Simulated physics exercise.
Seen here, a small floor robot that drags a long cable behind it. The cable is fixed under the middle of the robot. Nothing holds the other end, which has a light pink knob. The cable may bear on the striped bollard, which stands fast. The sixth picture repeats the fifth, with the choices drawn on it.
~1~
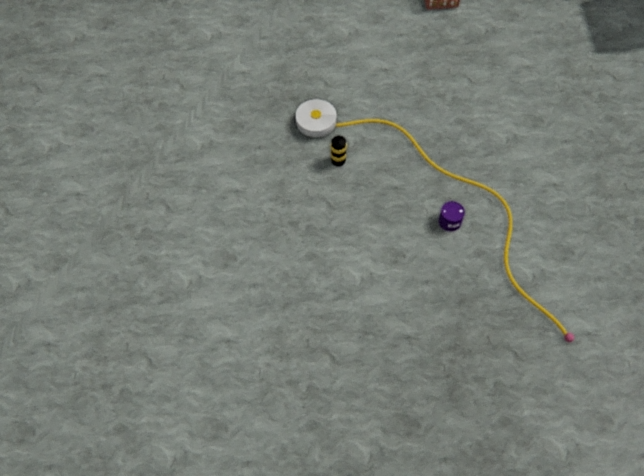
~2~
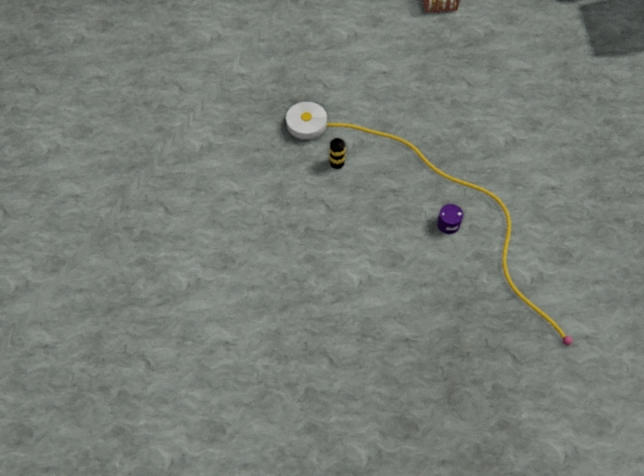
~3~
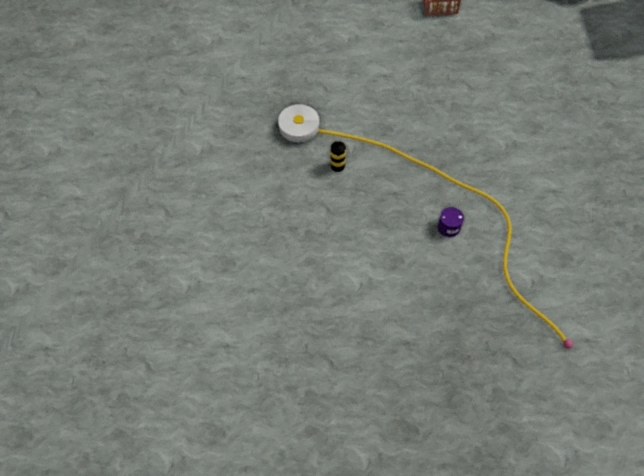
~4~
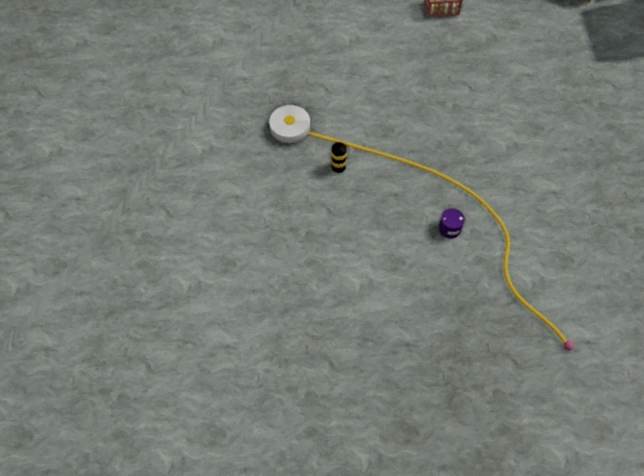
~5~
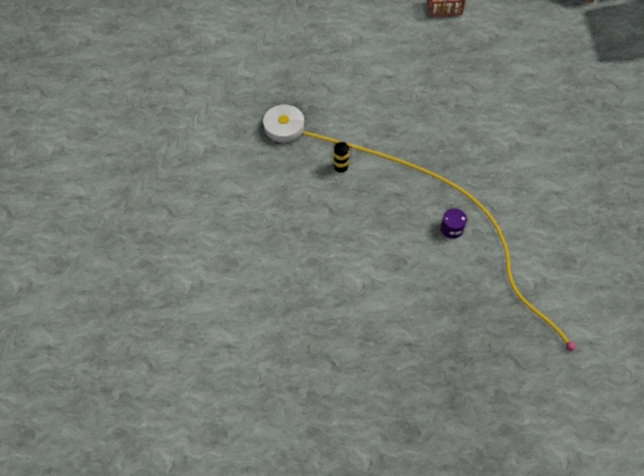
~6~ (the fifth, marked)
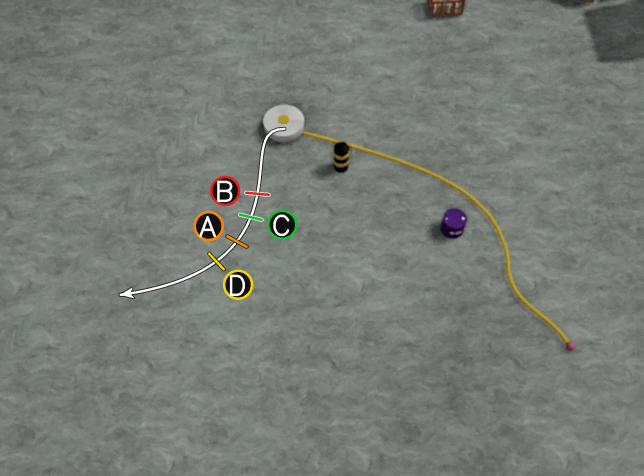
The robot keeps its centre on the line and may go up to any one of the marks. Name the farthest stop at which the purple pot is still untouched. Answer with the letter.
It should halt at B.
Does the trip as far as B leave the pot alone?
For that mark, yes.
On the marked copy, A at (237, 241); B at (257, 194); C at (251, 217); D at (216, 261); the route from (284, 129) via (244, 232) to (120, 295).
With B. Early on, robot (263, 140), middle of the cable (443, 194), free end (569, 344).
Further on, robot (260, 167), middle of the cable (443, 194), free end (569, 344).
At the end, robot (257, 190), middle of the cable (434, 196), free end (568, 342); only the bollard has been touched, if anything.
As for the rest, A brings the cable against the pot; C brings the cable against the pot; D brings the cable against the pot.
